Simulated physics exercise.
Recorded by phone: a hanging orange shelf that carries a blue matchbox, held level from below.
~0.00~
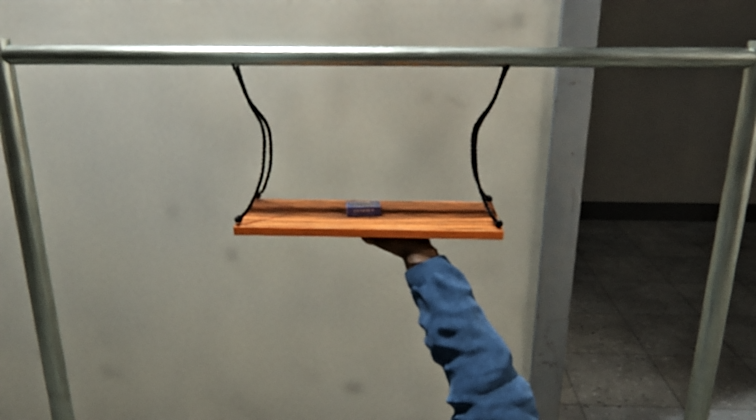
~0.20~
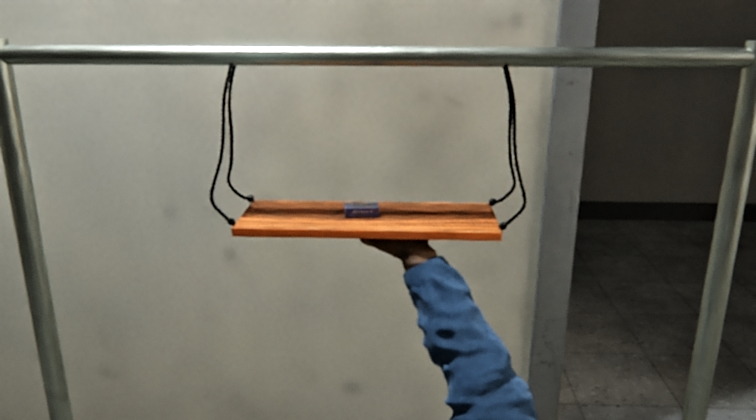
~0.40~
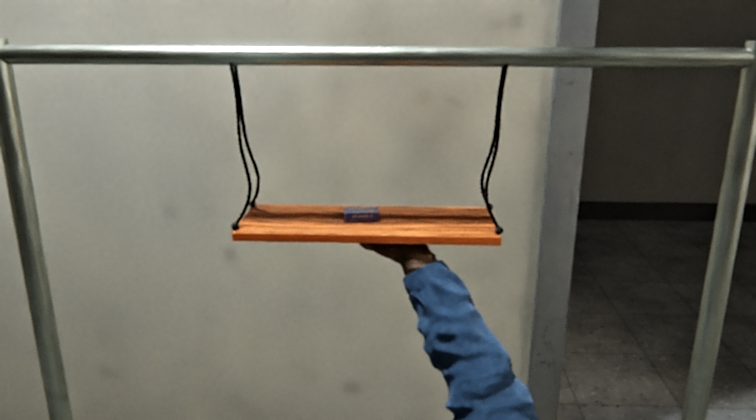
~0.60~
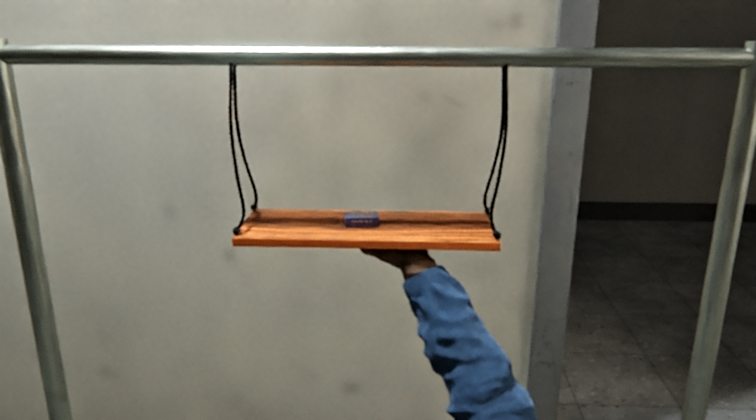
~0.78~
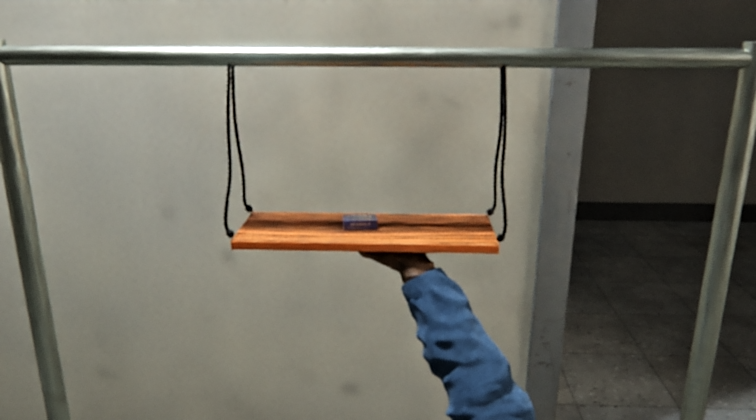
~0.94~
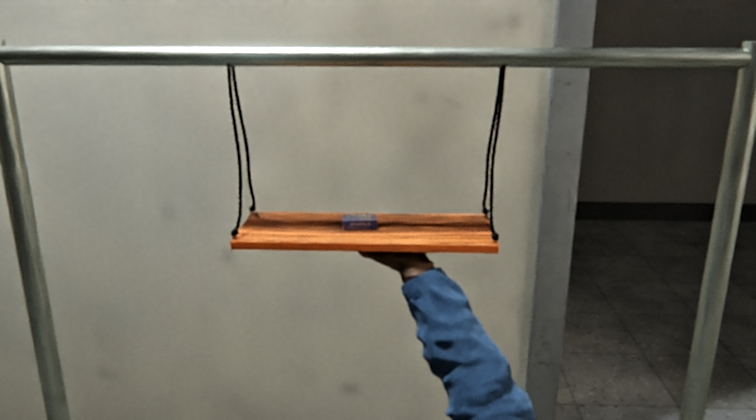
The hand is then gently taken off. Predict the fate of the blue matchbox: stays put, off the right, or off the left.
Stays put.
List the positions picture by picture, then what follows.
The first frame shows blue matchbox (363, 209); orange shelf (367, 233).
The second frame shows blue matchbox (362, 210).
The third frame shows blue matchbox (361, 214).
The fourth frame shows blue matchbox (361, 219); orange shelf (365, 244).
The fifth frame shows blue matchbox (360, 222).
The sixth frame shows blue matchbox (360, 222); orange shelf (364, 248); left strings almost straight; right strings almost straight.
After 1.28 s, board level; matchbox on the board near (360, 225).
In the end, board level; matchbox on the board near (360, 226). The blue matchbox remains aboard.
